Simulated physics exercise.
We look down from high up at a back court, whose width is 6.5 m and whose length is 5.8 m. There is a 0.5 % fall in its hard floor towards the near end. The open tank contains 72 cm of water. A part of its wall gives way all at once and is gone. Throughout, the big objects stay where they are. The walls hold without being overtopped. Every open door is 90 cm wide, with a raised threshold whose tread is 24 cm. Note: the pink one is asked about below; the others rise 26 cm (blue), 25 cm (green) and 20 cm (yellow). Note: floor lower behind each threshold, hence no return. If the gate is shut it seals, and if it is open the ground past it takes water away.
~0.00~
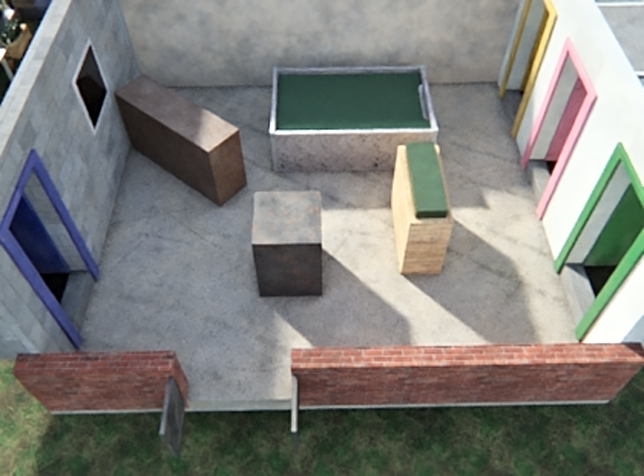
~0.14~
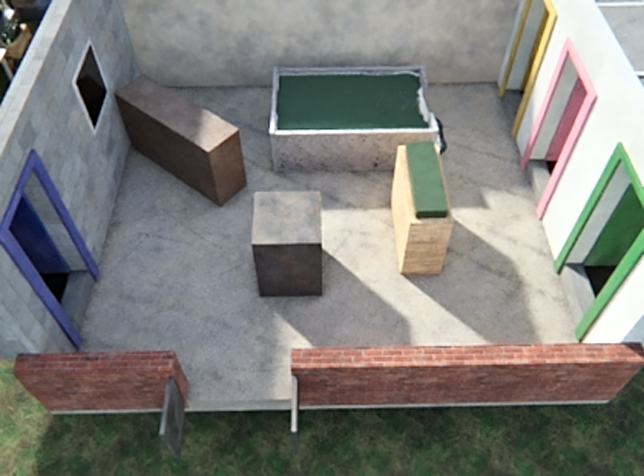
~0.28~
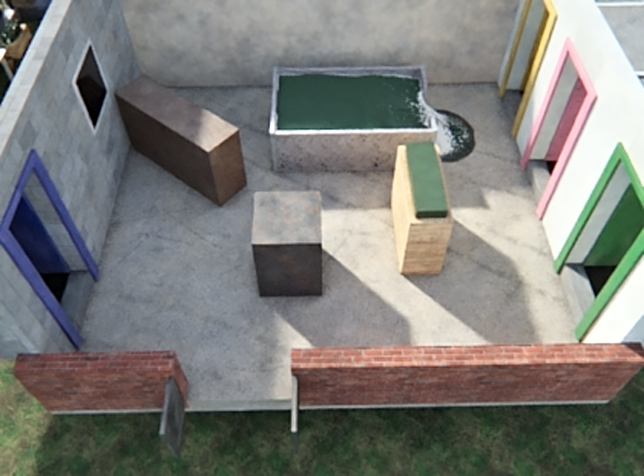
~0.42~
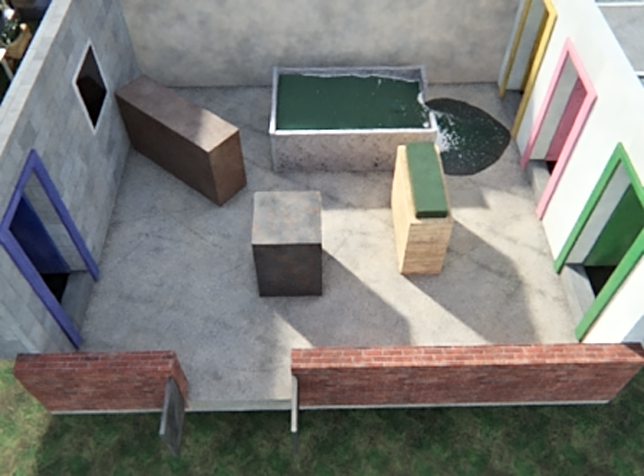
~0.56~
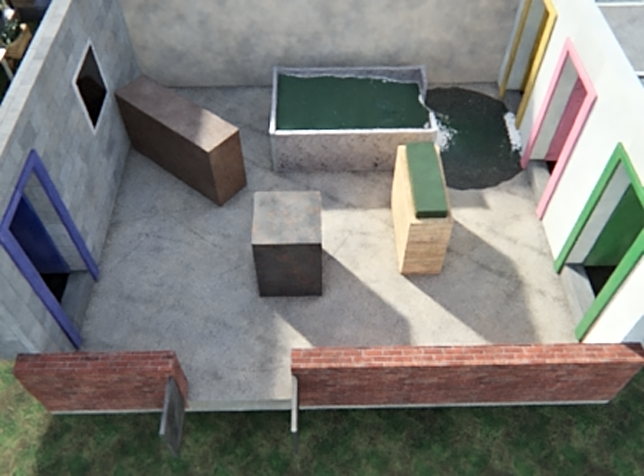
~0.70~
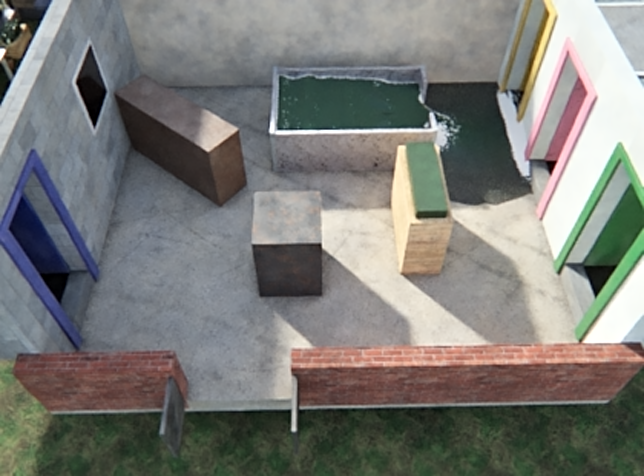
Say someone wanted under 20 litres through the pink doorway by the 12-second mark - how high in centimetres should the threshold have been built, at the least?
They should have built it at least 18 cm high.
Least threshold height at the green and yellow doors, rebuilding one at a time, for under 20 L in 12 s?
You'd want some 8.0 cm at green and some 33 cm at yellow.
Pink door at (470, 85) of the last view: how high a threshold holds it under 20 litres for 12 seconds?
You'd want it roughly 26 cm high.
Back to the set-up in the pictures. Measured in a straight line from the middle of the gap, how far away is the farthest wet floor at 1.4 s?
About 3.6 metres out.
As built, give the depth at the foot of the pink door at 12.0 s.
About 6.0 centimetres.
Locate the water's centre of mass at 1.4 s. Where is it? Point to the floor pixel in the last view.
Centre of mass: About (390, 136) px.
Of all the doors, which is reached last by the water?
Blue.
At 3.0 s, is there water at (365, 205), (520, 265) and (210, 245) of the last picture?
In the order asked: Untouched, soaked, untouched.
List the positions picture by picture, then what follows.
In the first frame, the open tank at (351, 102) is whole and still, 72 cm deep; the pink door at (552, 142) is dry.
In the second frame, the gap is at (422, 122), the front 0.3 m out at a hidden place; the back of the open tank holds 72 cm.
In the third frame, water pours out at (422, 124) and has run 0.8 m, to (470, 142); about 11 cm deep outside, 72 cm at the back.
In the fourth frame, the front is at (505, 139), 1.4 m from the gap at (422, 125); 1.8 m2 of floor is wet, 72 cm left at the back.
In the fifth frame, water pours out at (422, 124) and has run 1.7 m, to (523, 122); about 6 cm deep outside, 72 cm at the back.
In the sixth frame, water pours out at (422, 124) and has run 1.8 m, to (532, 189); about 5 cm deep outside, 68 cm at the back; water is at the pink door at (552, 142).
After 1.4 s water covers 15 % of the floor, deepest (44 cm) near (498, 83); 22 cm at the pink door, 0 litres in over its 22 cm threshold.
After 3.0 s water covers 40 % of the floor, deepest (30 cm) near (513, 129); 17 cm at the pink door, 5 litres in over its 22 cm threshold.
After 12.0 s water covers 100 % of the floor, deepest (12 cm) near (127, 157); 6 cm at the pink door, 6 litres in over its 22 cm threshold.
At the pink door as built, the water arrived by 0.7 s and peaked near 23 cm at 1.8 s.
Run again over the same 12 s with other heights there, 26 litres in over 16.5 cm, 13 litres over 19.5 cm. The limit of 20 litres is kept from about 18 cm up.
